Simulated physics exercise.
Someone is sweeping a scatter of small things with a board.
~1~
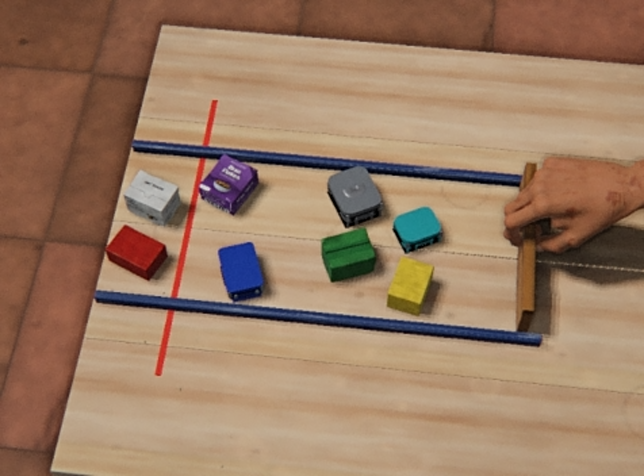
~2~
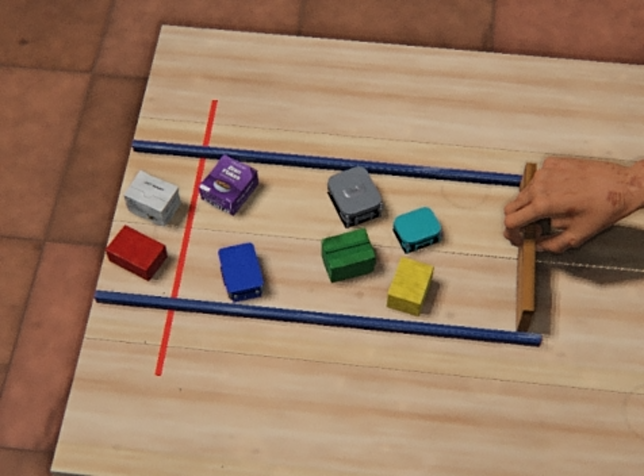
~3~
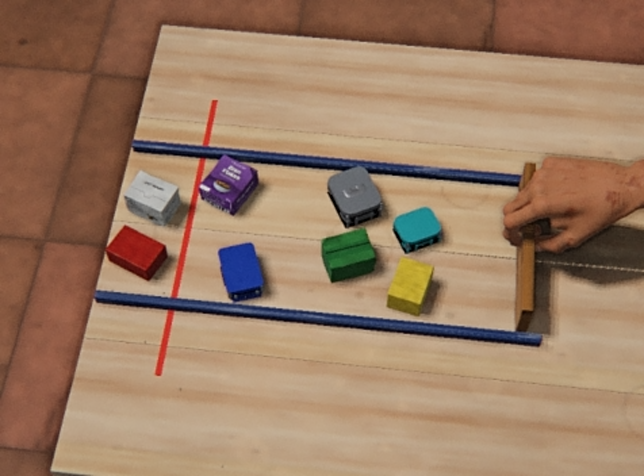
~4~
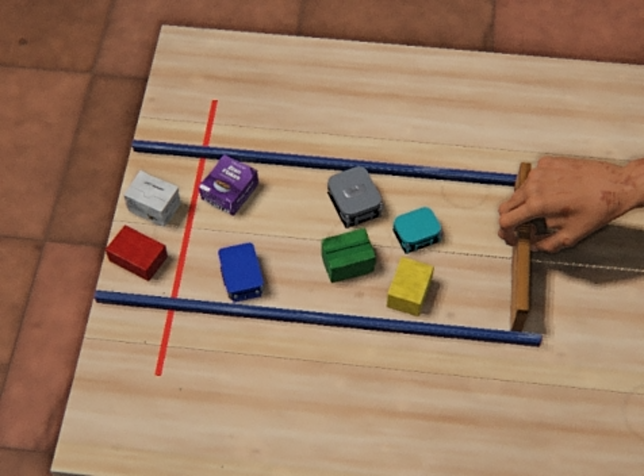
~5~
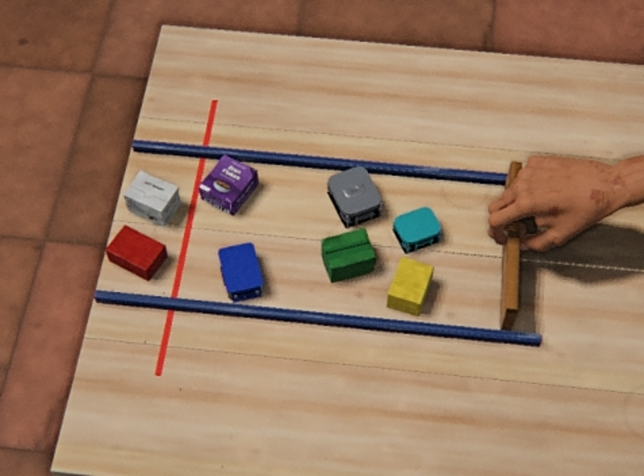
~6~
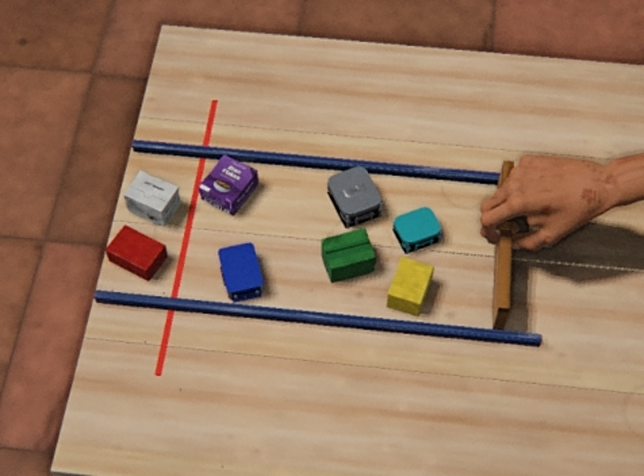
A hand slides a wooden board slightly left between two blue rails, toward scattered small objects.
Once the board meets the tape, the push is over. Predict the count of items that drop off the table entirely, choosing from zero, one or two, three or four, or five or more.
The count is one or two.
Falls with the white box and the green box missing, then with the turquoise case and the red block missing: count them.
First try: 1 fallen; other try: 1.
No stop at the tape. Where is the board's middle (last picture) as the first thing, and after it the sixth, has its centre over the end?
At (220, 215) for the first, at (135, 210) for the sixth.
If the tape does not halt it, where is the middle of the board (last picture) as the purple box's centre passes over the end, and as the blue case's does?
First near (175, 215), second near (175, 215).
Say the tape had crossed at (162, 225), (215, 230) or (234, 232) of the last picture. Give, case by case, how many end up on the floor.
Try 1: 4; try 2: 2; try 3: 0.
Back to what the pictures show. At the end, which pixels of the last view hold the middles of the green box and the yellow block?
Green box: (138, 232); yellow block: (161, 266).
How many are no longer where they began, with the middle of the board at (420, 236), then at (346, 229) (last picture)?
The counts are 2 and 4.
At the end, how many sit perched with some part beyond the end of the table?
The number overhanging is 2.
Early on, none off yet; red block at rest near (137, 253); white box at rest near (153, 200); purple box at rest near (229, 185).
Finally, the number that fall off is one or two; lost, white box and red block.
